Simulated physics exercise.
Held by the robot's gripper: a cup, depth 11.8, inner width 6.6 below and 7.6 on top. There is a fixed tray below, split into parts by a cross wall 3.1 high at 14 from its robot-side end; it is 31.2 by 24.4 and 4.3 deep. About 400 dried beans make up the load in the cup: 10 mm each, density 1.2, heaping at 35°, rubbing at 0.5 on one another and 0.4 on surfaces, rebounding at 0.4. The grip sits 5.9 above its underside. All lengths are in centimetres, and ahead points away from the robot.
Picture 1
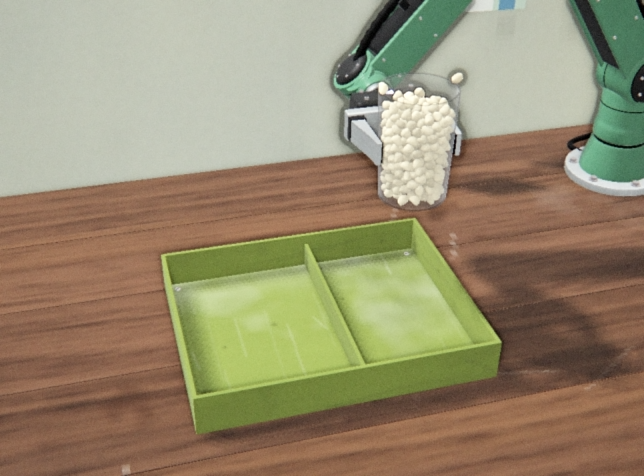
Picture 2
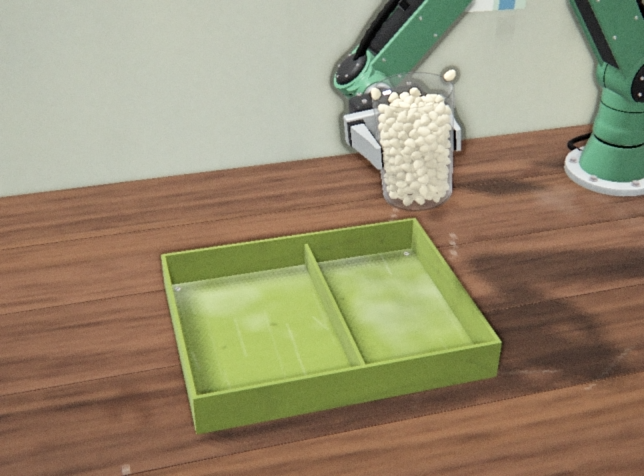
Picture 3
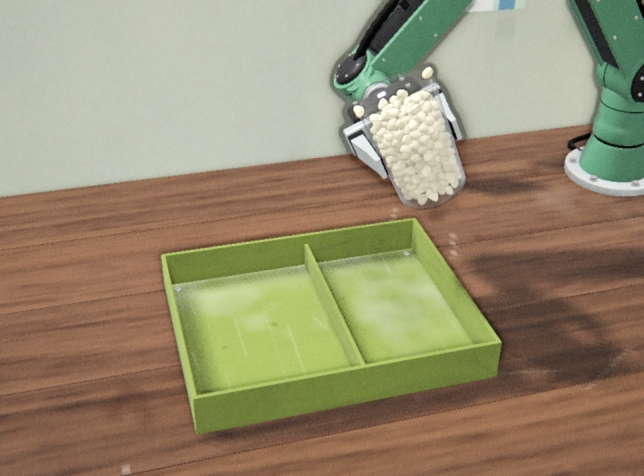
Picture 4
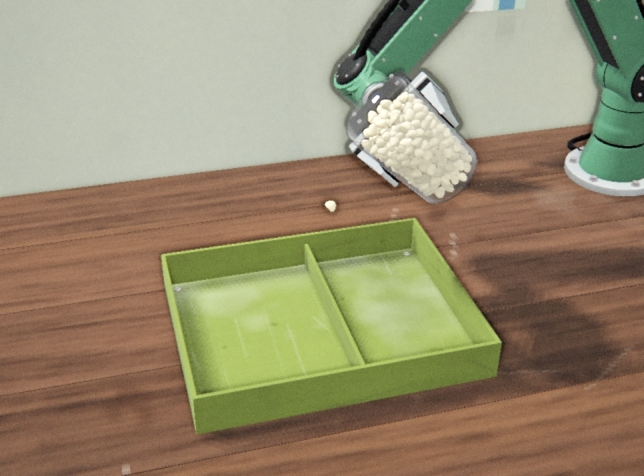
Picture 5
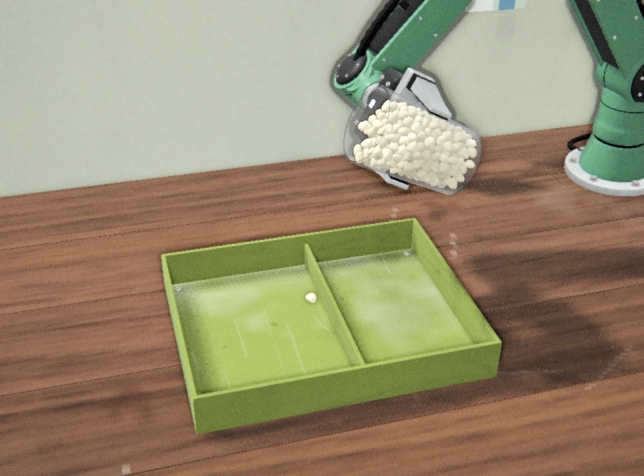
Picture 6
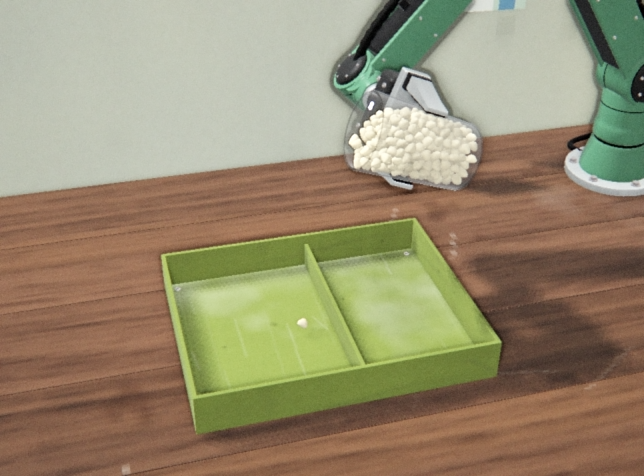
A robot gripper tilts a clear cup of beans leftward, and one bean drops into the green tray.
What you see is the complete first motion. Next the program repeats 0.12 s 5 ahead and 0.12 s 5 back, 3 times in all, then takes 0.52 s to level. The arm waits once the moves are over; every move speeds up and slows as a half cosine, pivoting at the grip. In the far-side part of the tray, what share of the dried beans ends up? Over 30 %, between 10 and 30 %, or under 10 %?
Over 30 %.
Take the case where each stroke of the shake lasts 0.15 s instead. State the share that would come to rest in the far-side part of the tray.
In that case around 25 per cent.
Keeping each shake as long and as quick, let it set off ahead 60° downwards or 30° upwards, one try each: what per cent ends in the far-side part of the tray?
Near 10 and 60 percent respectively.
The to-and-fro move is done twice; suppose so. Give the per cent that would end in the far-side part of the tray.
I'd expect something close to 35 per cent.
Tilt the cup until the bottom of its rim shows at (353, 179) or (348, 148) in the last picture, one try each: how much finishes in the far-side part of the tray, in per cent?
Close to 75 percent for the first and close to 20 percent for the second.
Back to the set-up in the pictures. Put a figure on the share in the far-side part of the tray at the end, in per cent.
The share comes to around 40 per cent.
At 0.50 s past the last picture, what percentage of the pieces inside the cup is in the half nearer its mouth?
Close to 45 in a hundred.
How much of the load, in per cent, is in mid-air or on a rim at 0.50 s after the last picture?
Logged share: Close to 12 per cent.
Then, 0.50 s later, tilted 68° forward, highest piece 24 above the table; 251 in the cup, 88 in the far-side part, 8 in the robot-side part, 48 in flight or on a rim.
Then, 0.99 s later, tilted 32° forward, highest piece 25 above the table; 210 in the cup, 163 in the far-side part, 22 in the robot-side part.
Then, 1.44 s later, level, highest piece 27 above the table; 210 in the cup, 163 in the far-side part, 22 in the robot-side part.
Then, 2.49 s later, level, highest piece 27 above the table; 210 in the cup, 163 in the far-side part, 22 in the robot-side part.
At rest, 210 in the cup, 163 in the far-side part, 22 in the robot-side part. That is 41 % in the far-side part of the tray.
